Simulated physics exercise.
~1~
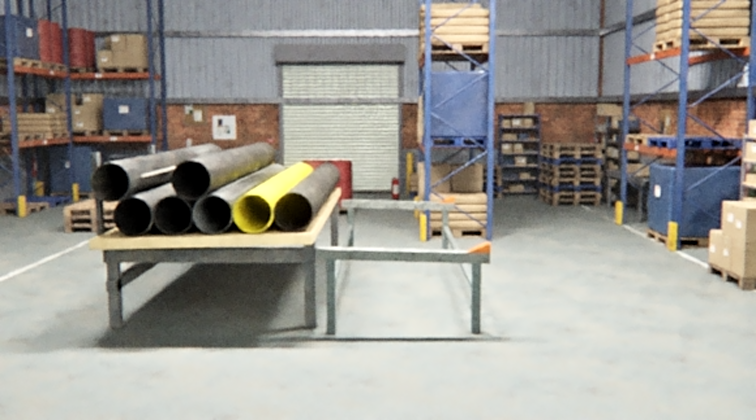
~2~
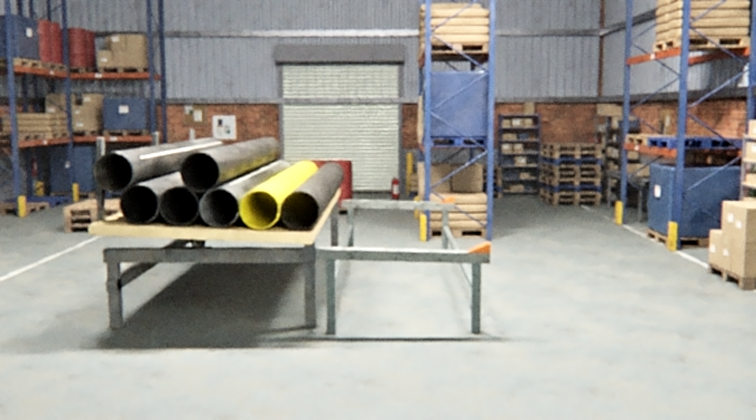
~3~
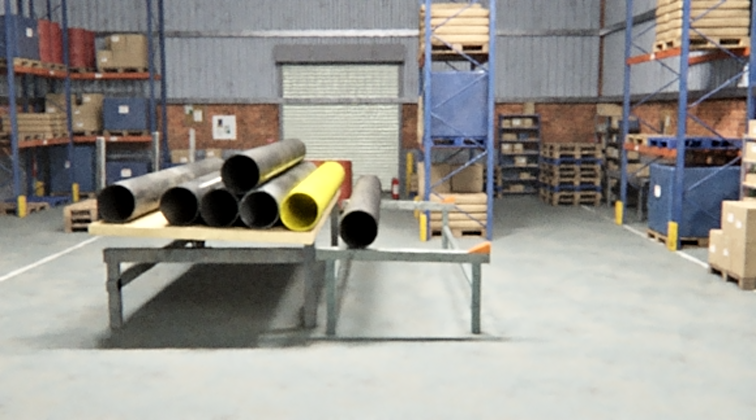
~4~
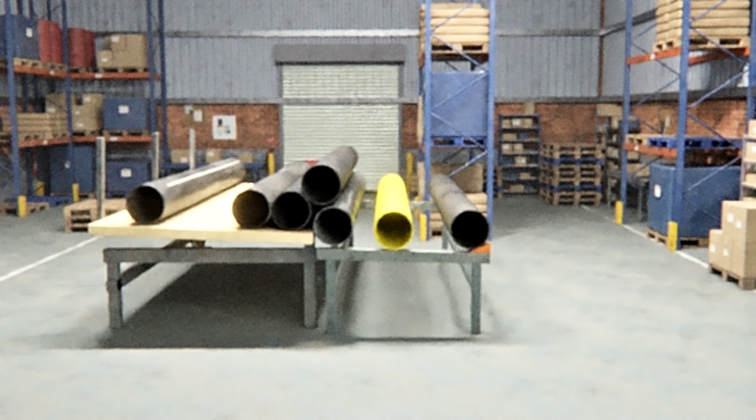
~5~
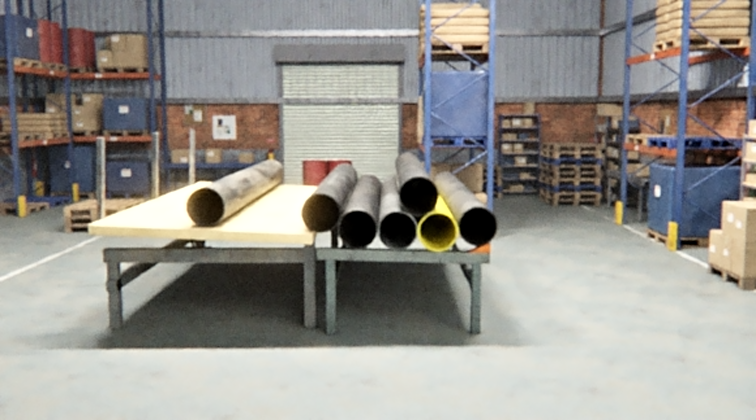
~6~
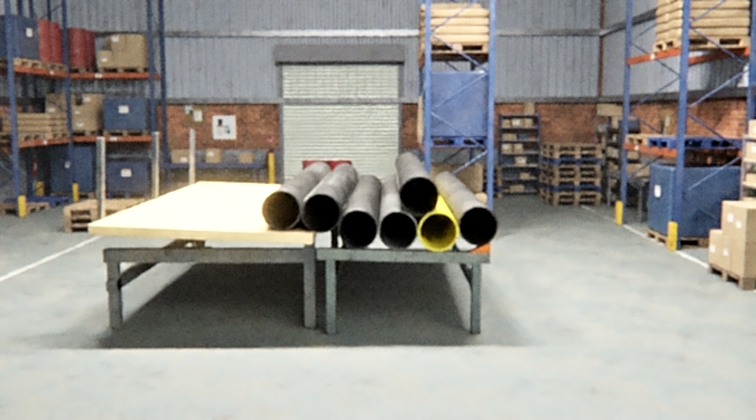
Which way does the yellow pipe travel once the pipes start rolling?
The yellow pipe rolls to the right, leaving the wooden deck and coming to rest on the metal rack.
